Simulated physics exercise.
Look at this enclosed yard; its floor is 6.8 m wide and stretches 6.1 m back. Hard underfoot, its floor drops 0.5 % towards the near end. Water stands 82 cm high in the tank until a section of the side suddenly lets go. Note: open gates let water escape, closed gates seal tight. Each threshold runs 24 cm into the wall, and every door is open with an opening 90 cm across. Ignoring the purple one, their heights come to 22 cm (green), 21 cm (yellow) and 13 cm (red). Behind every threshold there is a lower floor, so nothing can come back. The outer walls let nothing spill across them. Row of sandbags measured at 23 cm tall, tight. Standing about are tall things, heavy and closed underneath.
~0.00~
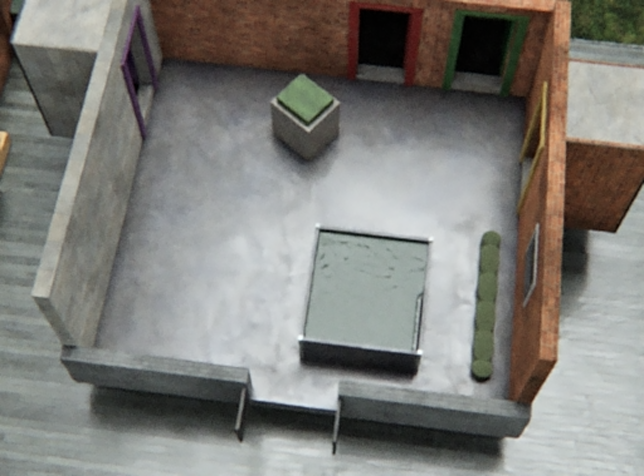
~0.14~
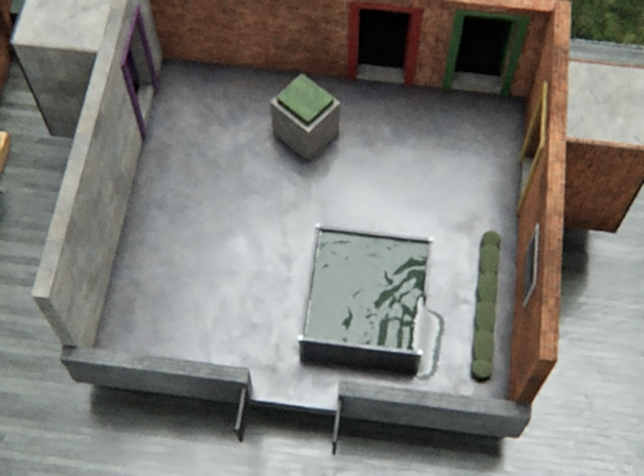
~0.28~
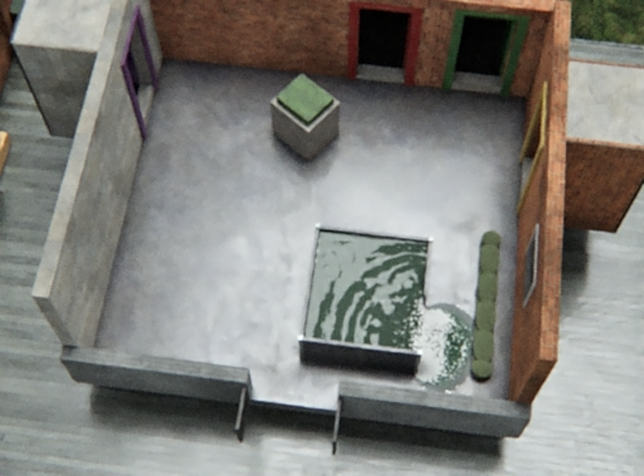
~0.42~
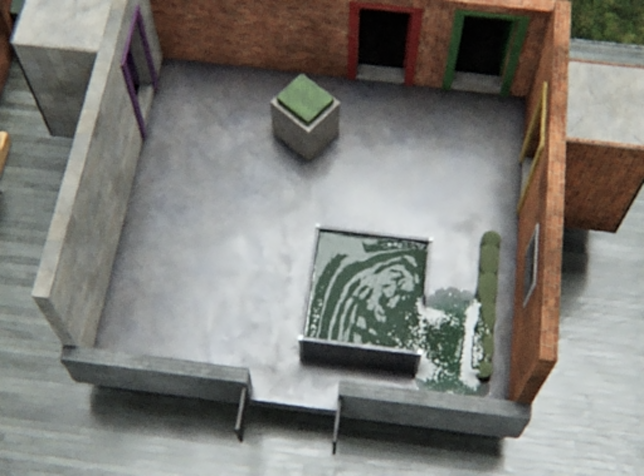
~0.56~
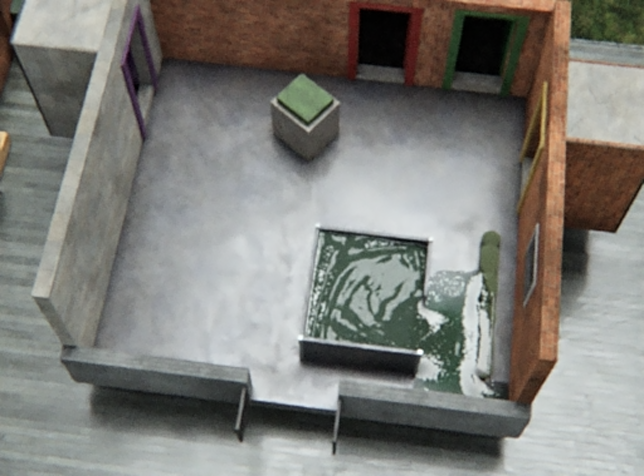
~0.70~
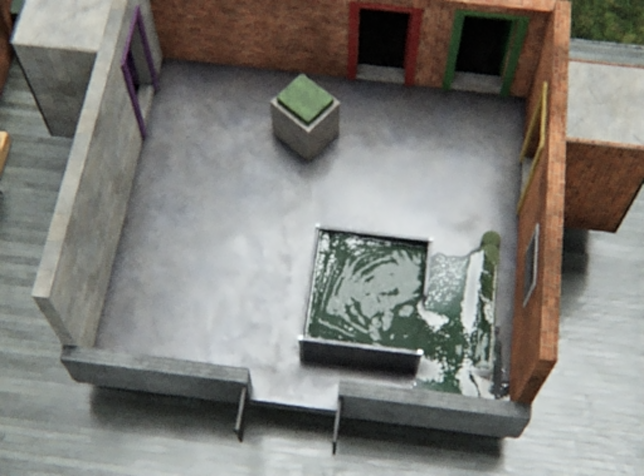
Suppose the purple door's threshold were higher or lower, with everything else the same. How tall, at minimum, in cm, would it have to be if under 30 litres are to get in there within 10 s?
It would need to be about 7 cm tall.
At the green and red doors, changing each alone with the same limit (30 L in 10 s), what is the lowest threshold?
About 19 cm at green and about 8.0 cm at red.
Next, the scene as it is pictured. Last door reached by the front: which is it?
I'd say the purple door.
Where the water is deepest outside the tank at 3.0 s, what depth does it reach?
Up to some 38 centimetres, I'd say.
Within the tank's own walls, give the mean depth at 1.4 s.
The average depth is some 53 cm.
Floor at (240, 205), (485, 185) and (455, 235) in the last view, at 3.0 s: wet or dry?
So the three spots come out spared, swamped, swamped, in that order.
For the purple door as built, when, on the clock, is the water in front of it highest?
The level tops out near 6.0 seconds.
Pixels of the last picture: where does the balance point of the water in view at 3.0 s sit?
The water is centred around (417, 299) in the last picture's pixels.
After 1.4 s water covers 15 % of the floor, deepest (63 cm) near (500, 416); it has not reached the purple door.
After 3.0 s water covers 45 % of the floor, deepest (38 cm) near (470, 358); it has not reached the purple door.
After 10.0 s water covers 95 % of the floor, deepest (12 cm) near (500, 416); 9 cm at the purple door, 0 litres in over its 23 cm threshold.
At the purple door as built, the water arrived by 5.7 s and peaked near 13 cm at 6.2 s.
With a threshold of 6 cm, 45 litres would have come in within the 10 s; with 8 cm, 20 litres. So under 30 litres takes about 7 cm.
